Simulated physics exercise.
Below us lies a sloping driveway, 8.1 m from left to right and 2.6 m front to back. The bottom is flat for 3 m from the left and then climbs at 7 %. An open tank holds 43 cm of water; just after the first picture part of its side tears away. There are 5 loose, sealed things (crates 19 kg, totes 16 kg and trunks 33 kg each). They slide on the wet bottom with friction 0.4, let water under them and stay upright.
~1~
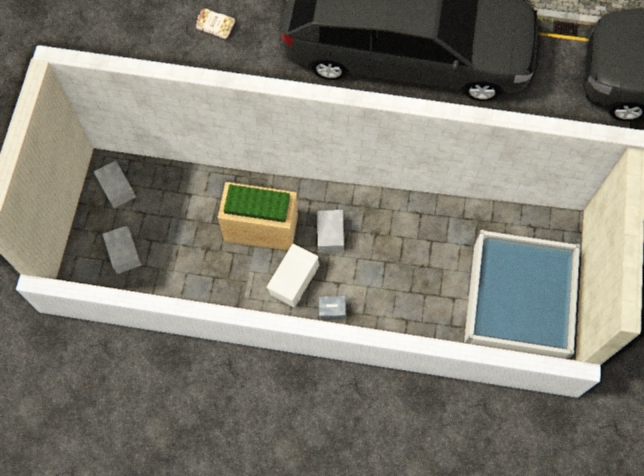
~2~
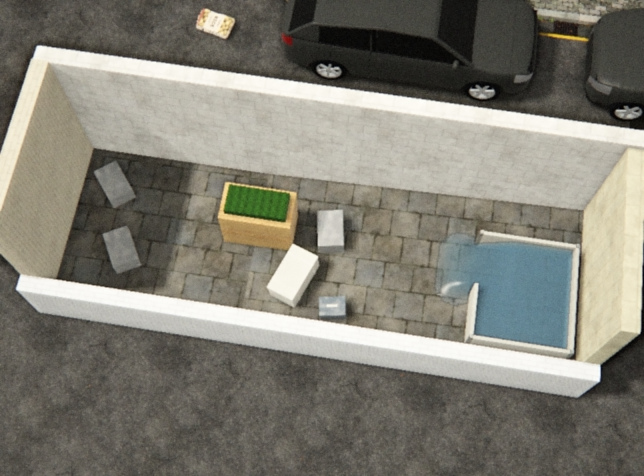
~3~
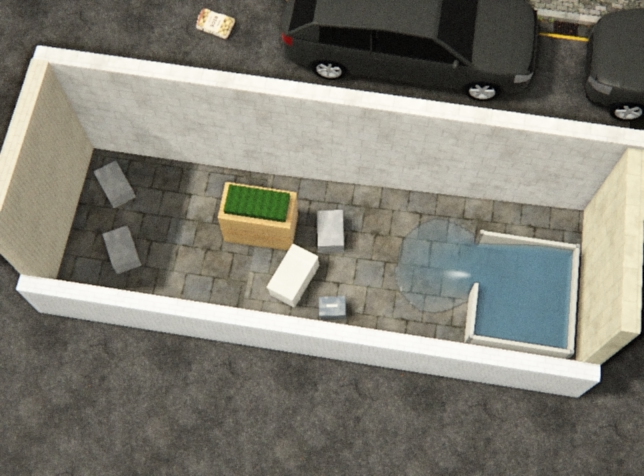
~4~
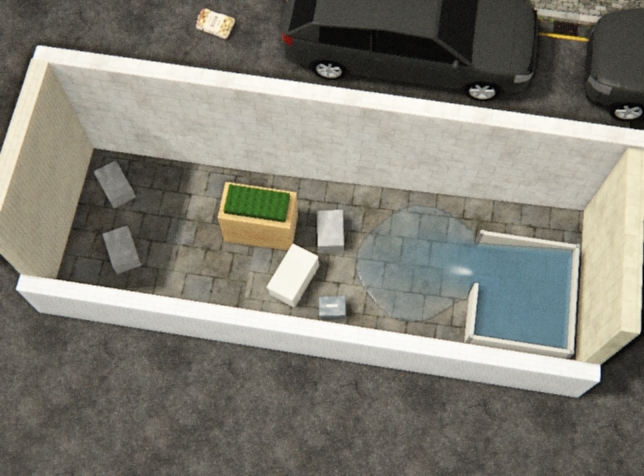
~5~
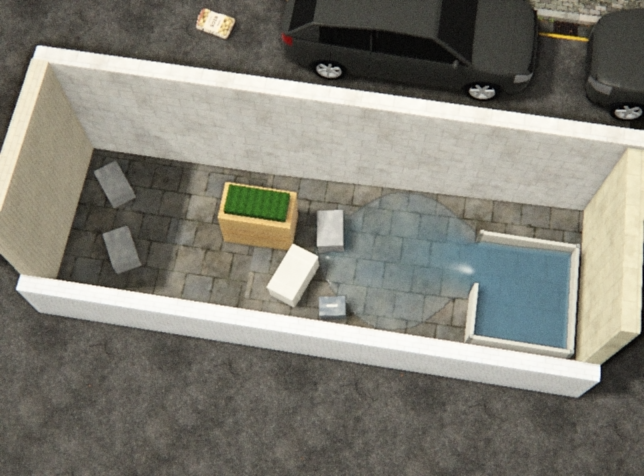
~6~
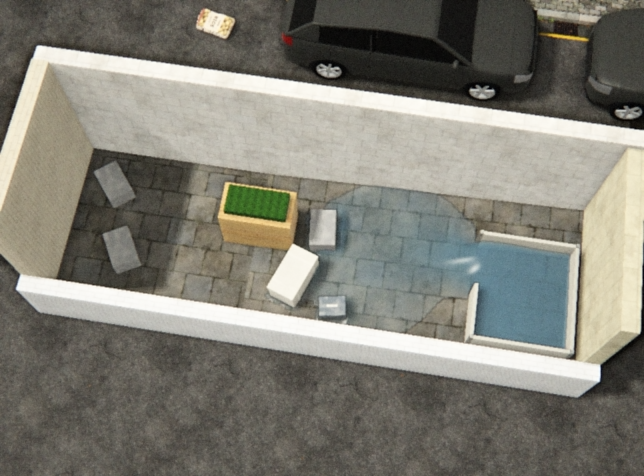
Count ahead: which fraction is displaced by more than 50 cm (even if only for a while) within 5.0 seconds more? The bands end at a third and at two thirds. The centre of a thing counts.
Share: Between one and two thirds.
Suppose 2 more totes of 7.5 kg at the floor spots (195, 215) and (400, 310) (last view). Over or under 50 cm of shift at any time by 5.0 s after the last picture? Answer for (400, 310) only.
It is less.
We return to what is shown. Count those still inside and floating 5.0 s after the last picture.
I count 3.
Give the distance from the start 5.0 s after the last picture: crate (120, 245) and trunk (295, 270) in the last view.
In turn: 40 cm, 250 cm.
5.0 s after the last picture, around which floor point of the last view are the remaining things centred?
Around (193, 249).
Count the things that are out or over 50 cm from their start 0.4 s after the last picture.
By then 0.
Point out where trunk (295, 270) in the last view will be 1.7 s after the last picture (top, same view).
Around (175, 272).
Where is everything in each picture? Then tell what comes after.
The first picture shows a crate at (332, 228) rests on the ground; a trunk at (294, 272), on the bottom; water covers 2.2 m2; 0 of 5 have shifted.
The second picture shows a crate at (332, 228) rests on the ground; a trunk at (294, 272), on the bottom; 2.8 m2 under water; 0 of 5 have shifted.
The third picture shows a crate at (332, 228), on the bottom; a trunk at (294, 272), on the bottom; water covers 3.7 m2; 0 of 5 have shifted.
The fourth picture shows a crate at (332, 228) rests on the ground; a trunk at (294, 272), on the bottom; 4.8 m2 under water; 0 of 5 have shifted.
The fifth picture shows a crate at (331, 228) rests on the ground; a trunk at (294, 272) rests on the ground; 6.1 m2 under water; 0 of 5 have shifted.
The sixth picture shows a crate at (324, 227), on the bottom, 12 cm from its start; a trunk at (294, 272), on the bottom; water covers 7.1 m2; 1 of 5 have shifted.
Then, 0.4 s after the last picture 0 of 5 are over 50 cm from their spots; 0 afloat.
Then, 1.7 s after the last picture 1 of 5 are over 50 cm from their spots; 0 afloat.
Then, 3.2 s after the last picture 3 of 5 are over 50 cm from their spots; 3 afloat.
Then, 5.0 s after the last picture 2 of 5 are over 50 cm from their spots, and 3 have been at some point; 3 afloat.
